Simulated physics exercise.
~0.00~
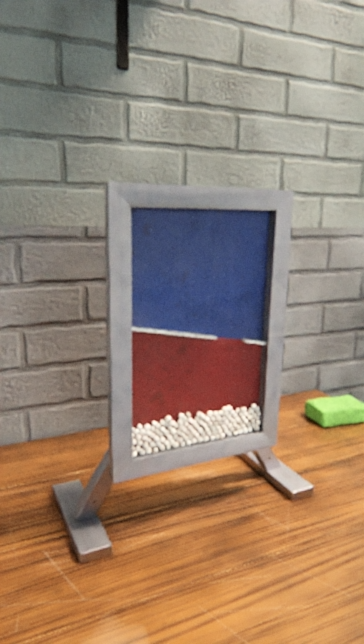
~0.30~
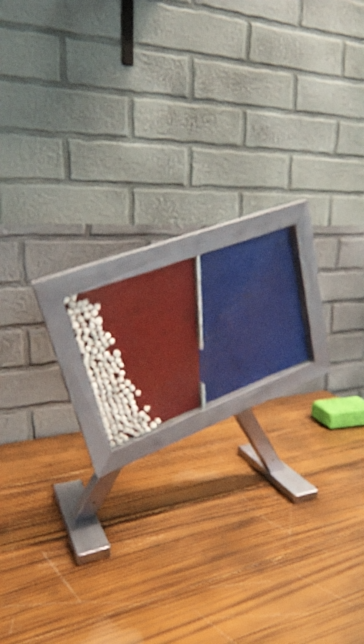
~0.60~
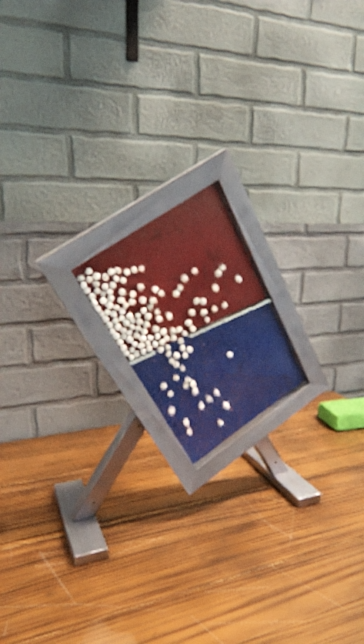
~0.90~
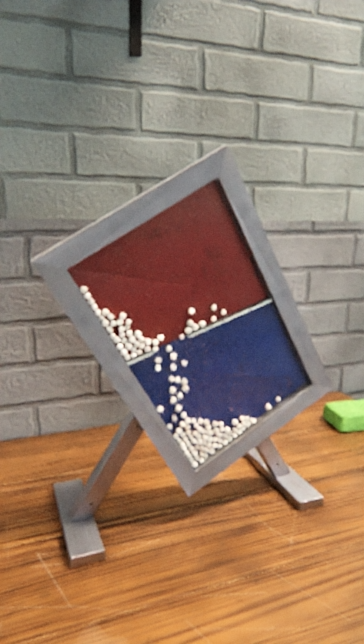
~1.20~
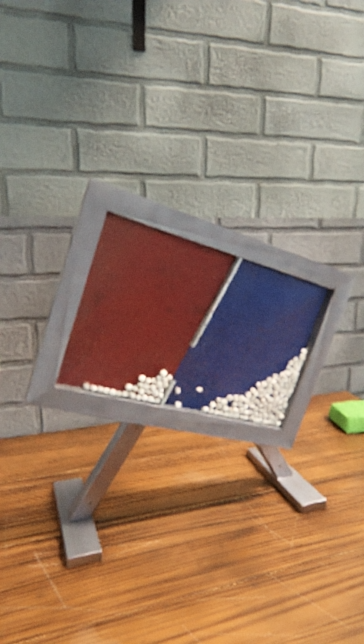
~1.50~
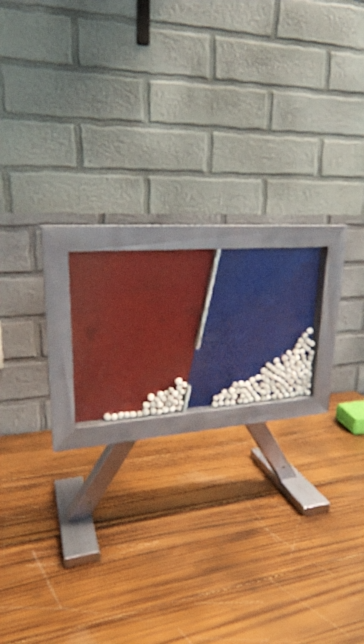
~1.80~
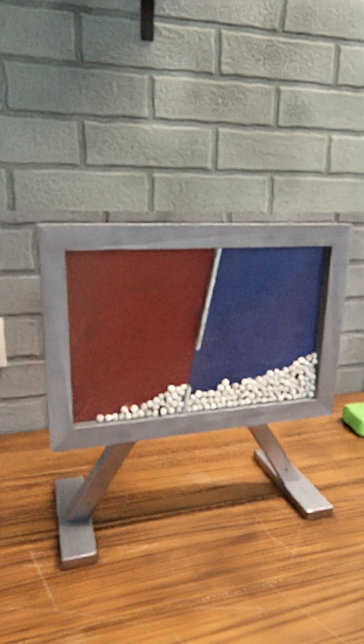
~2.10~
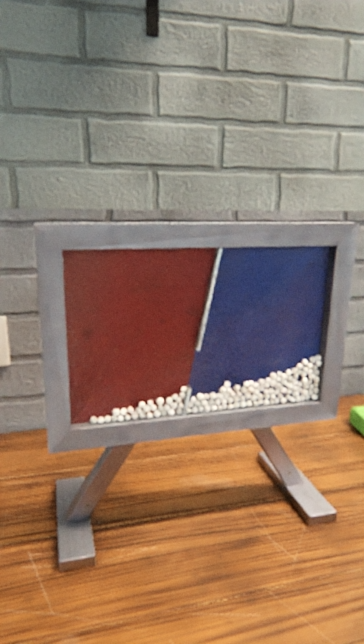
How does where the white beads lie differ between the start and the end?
At the start they are all heaped at the bottom of the red chamber. By the end they lie slightly higher and further right in view, spread along the bottom of both chambers with most in the blue one.
A framed case turns clockwise, then partly back, leaving most white beads in its blue chamber.
